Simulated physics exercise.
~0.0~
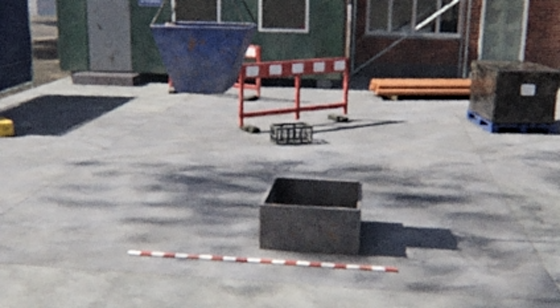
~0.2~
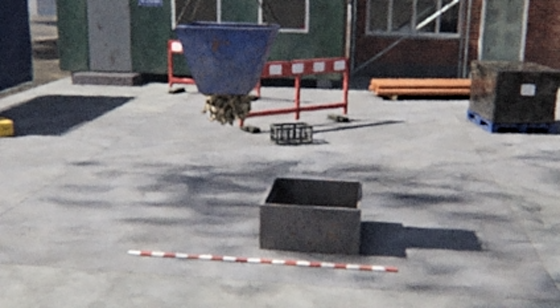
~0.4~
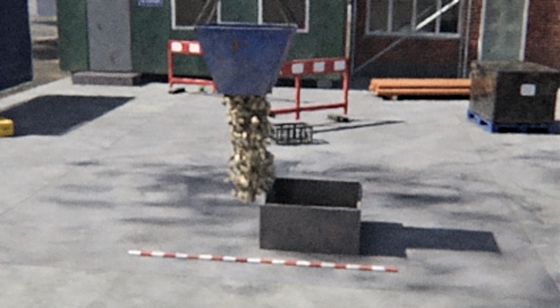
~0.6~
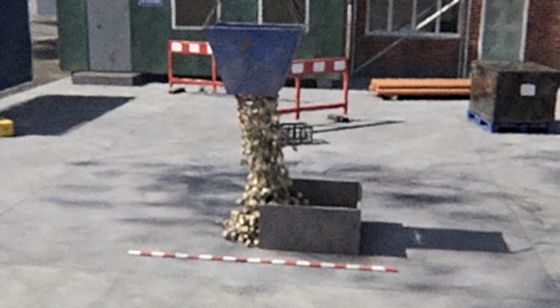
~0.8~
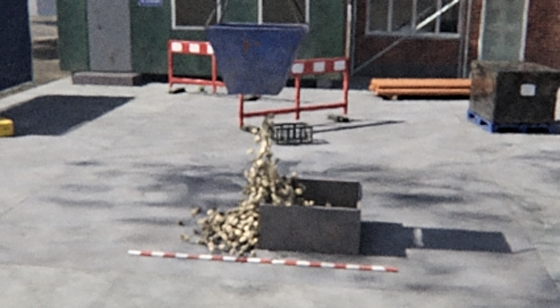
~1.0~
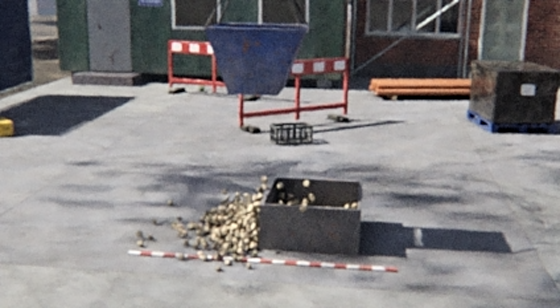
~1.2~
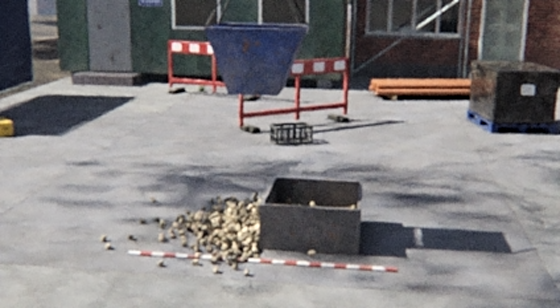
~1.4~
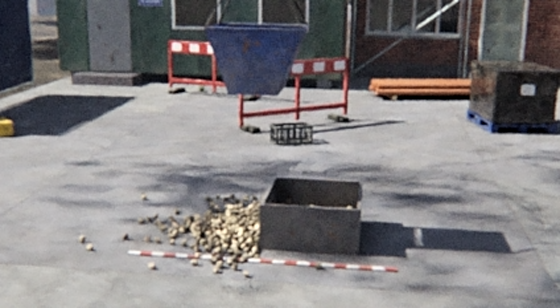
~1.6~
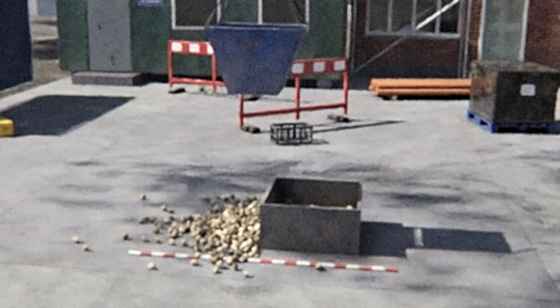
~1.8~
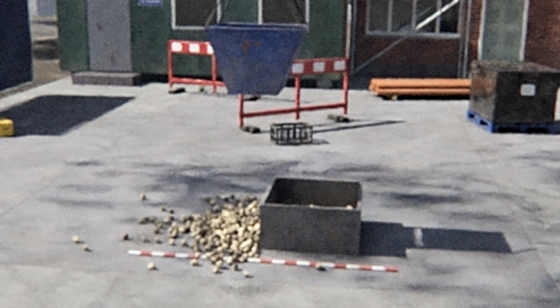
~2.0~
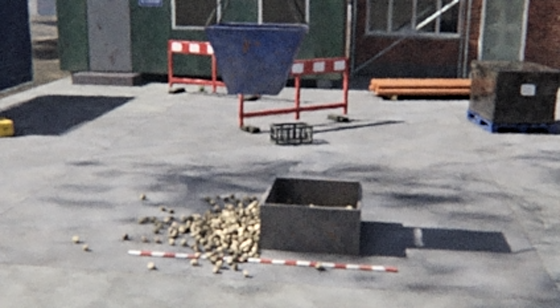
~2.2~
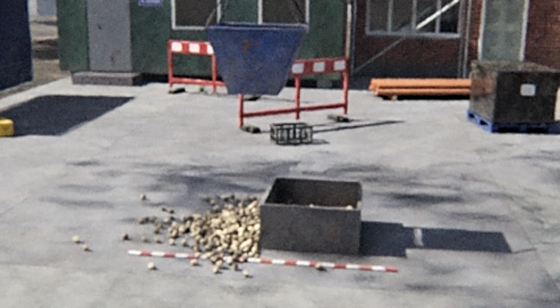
Blue hopper moving right and dropping pale stones over a grey bin, more piling on the concrete to its left than inside.
